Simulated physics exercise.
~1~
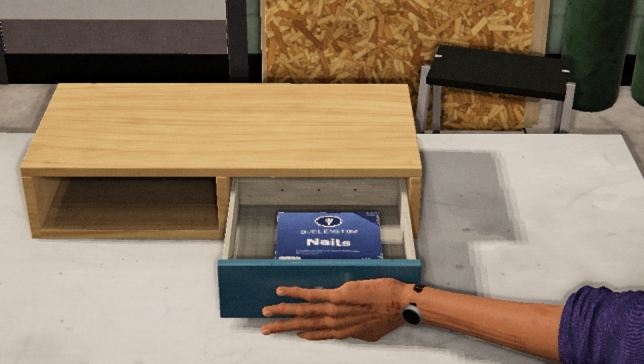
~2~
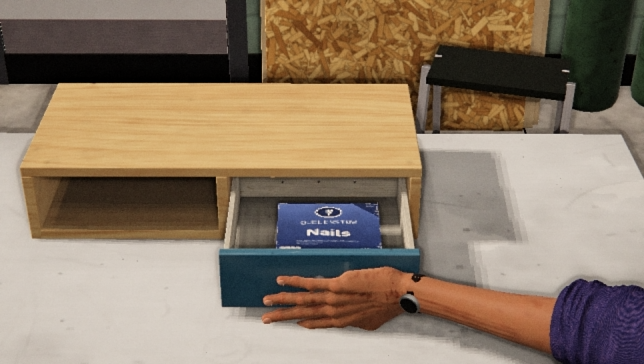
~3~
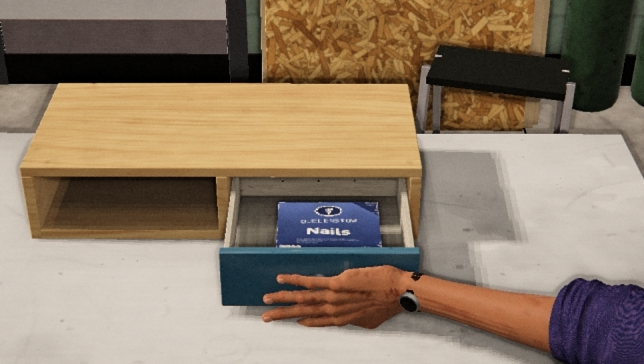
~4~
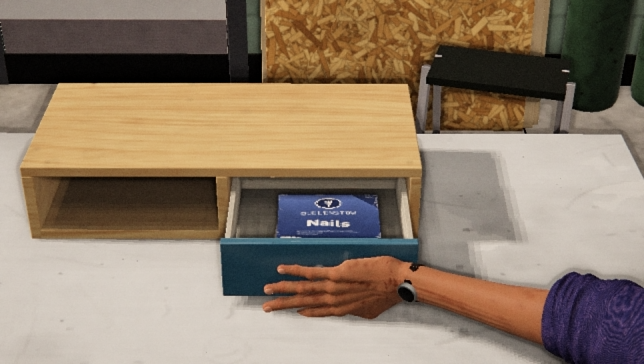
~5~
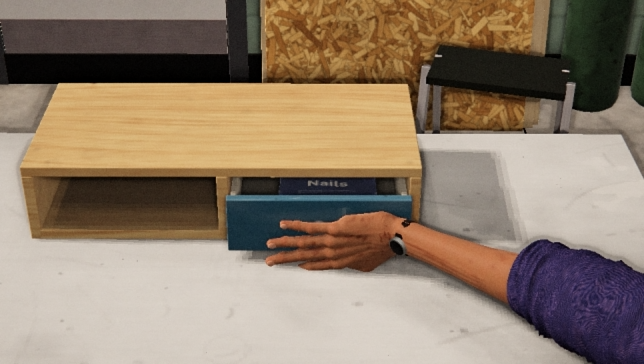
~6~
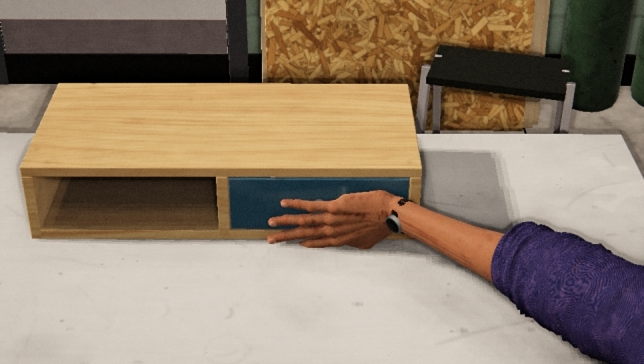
In this clip, a hand pushes the blue-fronted drawer of a low wooden cabinet, with a blue box of nails inside, and the drawer slides inward, pausing briefly before continuing until it is fully closed and the box is hidden from view.
